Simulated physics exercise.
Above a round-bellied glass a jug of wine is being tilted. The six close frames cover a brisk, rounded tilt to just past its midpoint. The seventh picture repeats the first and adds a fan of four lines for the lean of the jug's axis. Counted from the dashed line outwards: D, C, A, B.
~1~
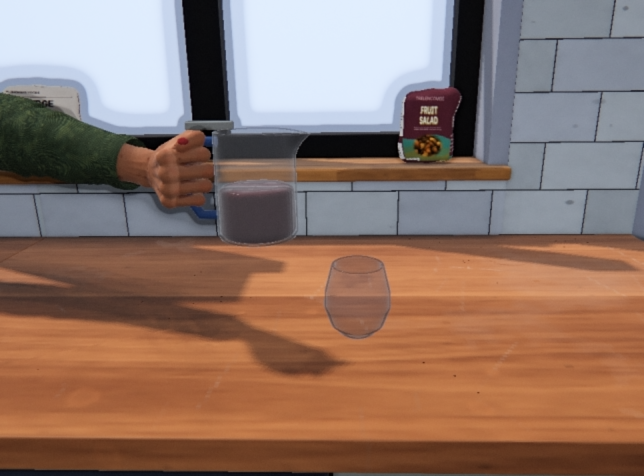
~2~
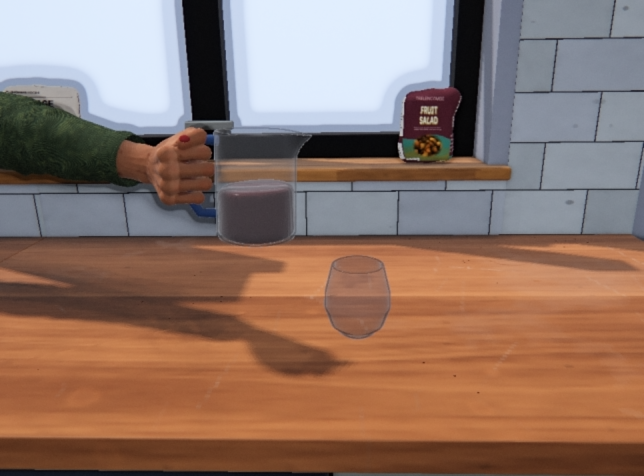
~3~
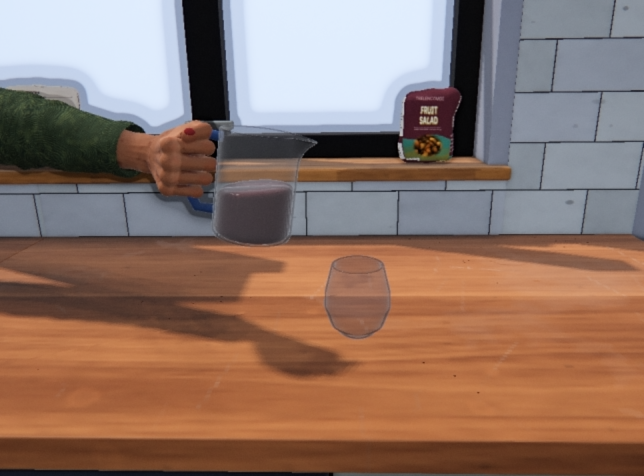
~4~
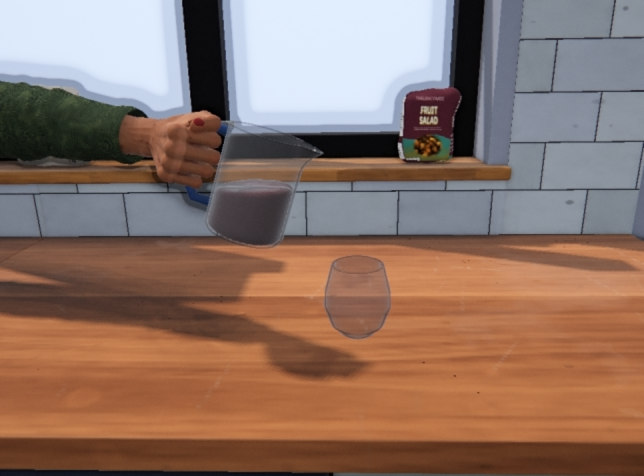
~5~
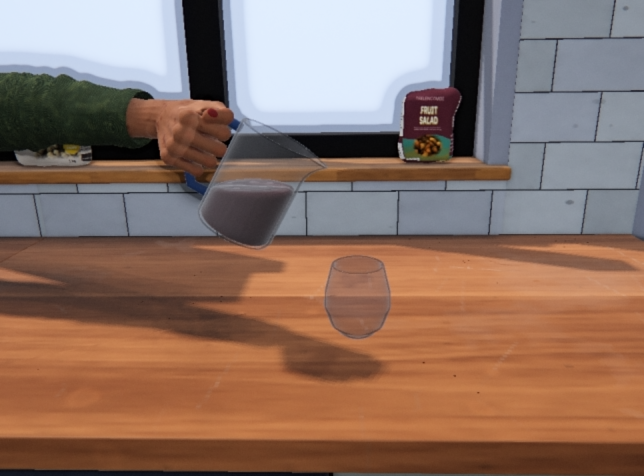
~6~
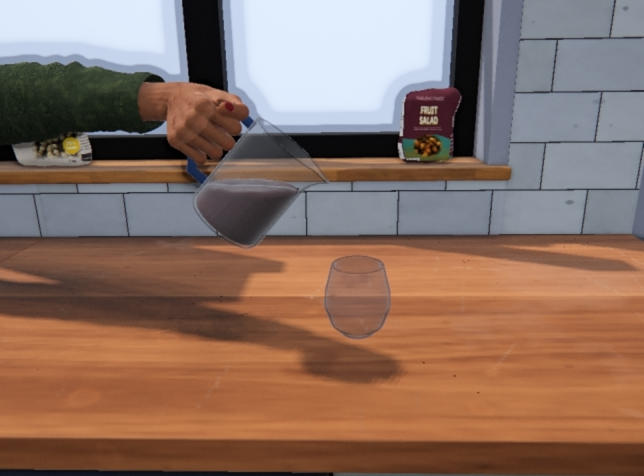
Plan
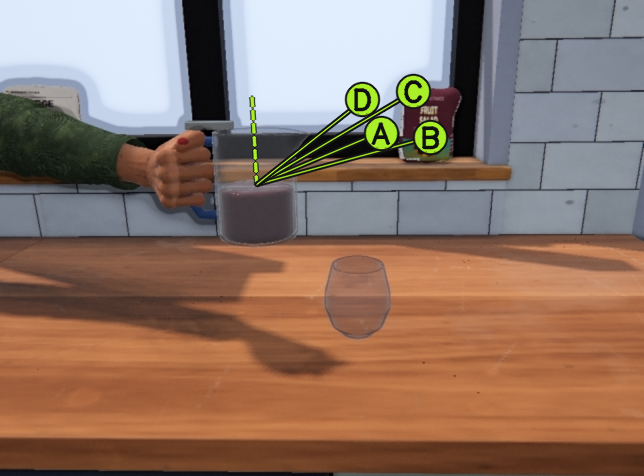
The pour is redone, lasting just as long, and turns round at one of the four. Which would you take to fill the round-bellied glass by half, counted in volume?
Line B does it best.
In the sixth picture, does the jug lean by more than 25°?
Yes, it does.
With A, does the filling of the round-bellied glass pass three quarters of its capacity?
No.
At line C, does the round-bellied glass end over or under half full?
Under half.
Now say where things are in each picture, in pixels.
Upright, lip at (308, 134); rim of the round-bellied glass round (358, 264); nothing has left yet, in the first picture.
Tipped about 2°, lip at (310, 136); nothing has left yet, in the second picture.
Tipped about 8°, lip at (315, 142); nothing has left yet, in the third picture.
Tipped about 18°, lip at (321, 153); nothing has left yet, in the fourth picture.
Tipped about 29°, lip at (326, 167); nothing has left yet, in the fifth picture.
Tipped about 42°, lip at (329, 182); nothing has left yet, in the sixth picture.
On the marked copy, A at (364, 138); B at (414, 141); C at (398, 100); D at (349, 110).
For line A, the round-bellied glass ends with about 29 % of what it can hold.
For line B, the round-bellied glass ends with about 48 % of what it can hold.
For line C, the round-bellied glass ends with about 13 % of what it can hold.
For line D, the round-bellied glass ends with about 3 % of what it can hold.
